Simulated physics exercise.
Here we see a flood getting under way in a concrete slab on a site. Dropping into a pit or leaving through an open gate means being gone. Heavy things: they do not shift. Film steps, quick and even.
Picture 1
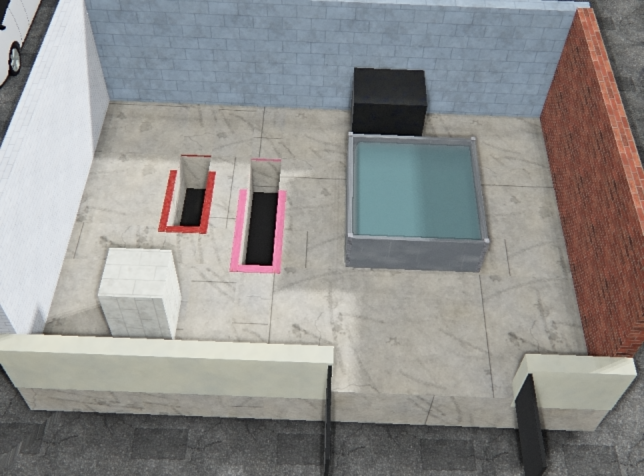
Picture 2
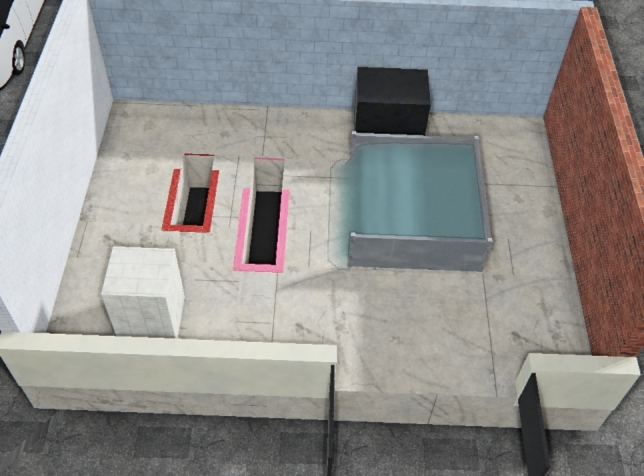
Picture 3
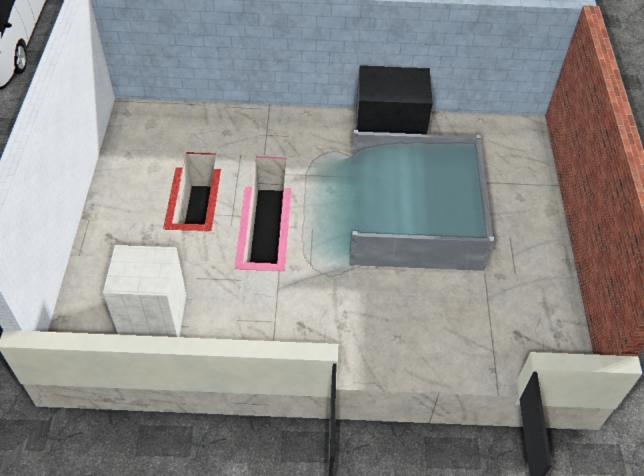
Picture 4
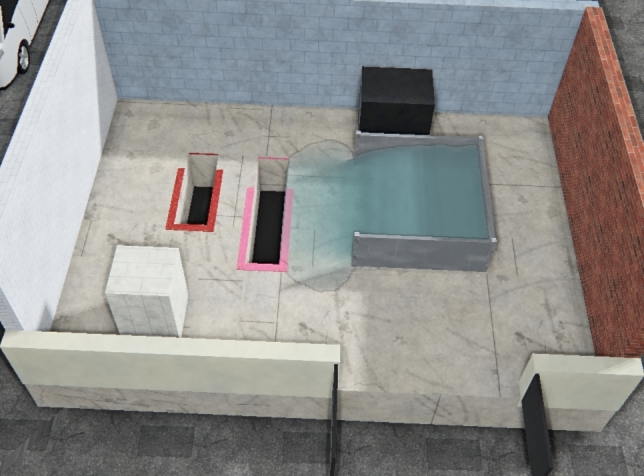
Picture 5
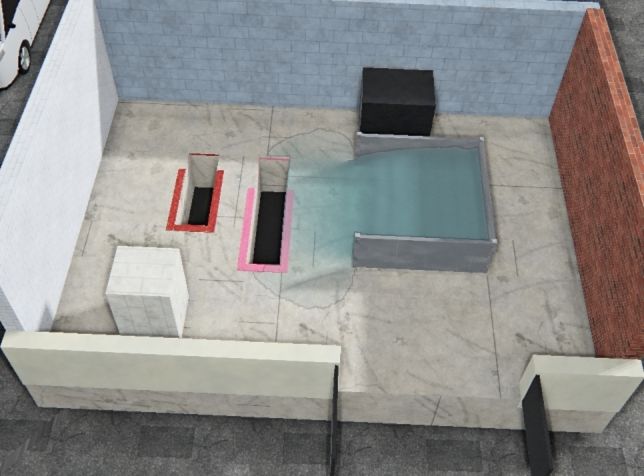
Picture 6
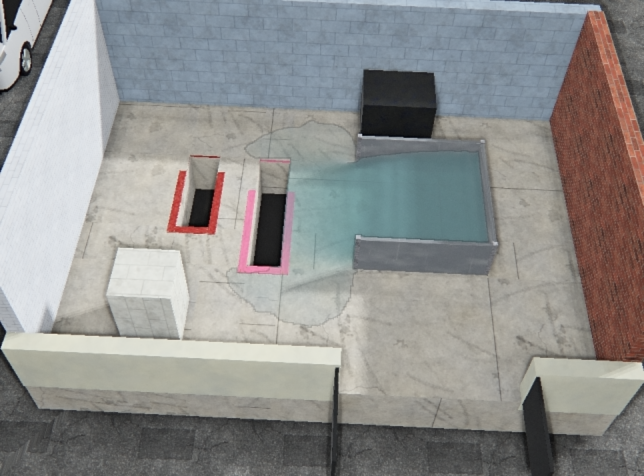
Water fills a grey-rimmed tank on a walled concrete slab, seen from high above. Left of it are pink-edged and red-edged pits, with a white block at lower left, a black box behind the tank, a blue wall at the back and red brick at right. The water pours from the tank's open left side, fanning leftward in a thinning sheet around the pink-edged pit, as the view shifts very slightly.
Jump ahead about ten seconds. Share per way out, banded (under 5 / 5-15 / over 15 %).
Gate: Smaller than five per cent. Red pit: Smaller than five per cent. Pink pit: Greater than fifteen per cent.
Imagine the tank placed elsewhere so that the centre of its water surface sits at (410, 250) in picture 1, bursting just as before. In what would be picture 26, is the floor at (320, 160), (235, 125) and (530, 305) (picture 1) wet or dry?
Okay, first one high and dry, second one high and dry, last one high and dry.
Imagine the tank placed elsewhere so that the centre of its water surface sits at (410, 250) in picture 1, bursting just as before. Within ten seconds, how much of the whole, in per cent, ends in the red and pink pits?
Shares - red: 12 in a hundred; pink: 55 in a hundred.
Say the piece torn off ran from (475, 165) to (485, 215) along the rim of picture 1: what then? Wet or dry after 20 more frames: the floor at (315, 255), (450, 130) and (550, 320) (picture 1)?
Note, points one to three: Unreached / reached and soaked / reached and soaked.
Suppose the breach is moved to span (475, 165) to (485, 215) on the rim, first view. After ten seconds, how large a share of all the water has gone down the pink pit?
Pink: 6 %.
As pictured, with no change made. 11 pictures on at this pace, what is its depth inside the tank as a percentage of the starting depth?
Estimate: Around 30 per cent.
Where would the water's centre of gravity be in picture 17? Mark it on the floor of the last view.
The centre of mass sits at about (350, 218).
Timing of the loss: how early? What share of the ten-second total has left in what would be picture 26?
My estimate is roughly 75 percent.
A moment on, water covers 20 % of the floor; the gate 0 %, the red pit 0 %, the pink pit 25 %.
Next, water covers 30 % of the floor; the gate 0 %, the red pit 0 %, the pink pit 45 %.
Then, water covers 35 % of the floor; the gate 0 %, the red pit 0 %, the pink pit 60 %.
Later, water covers 50 % of the floor; the gate 0 %, the red pit 0 %, the pink pit 69 %.
In the end, water covers 35 % of the floor; the gate 1 %, the red pit 2 %, the pink pit 75 %.
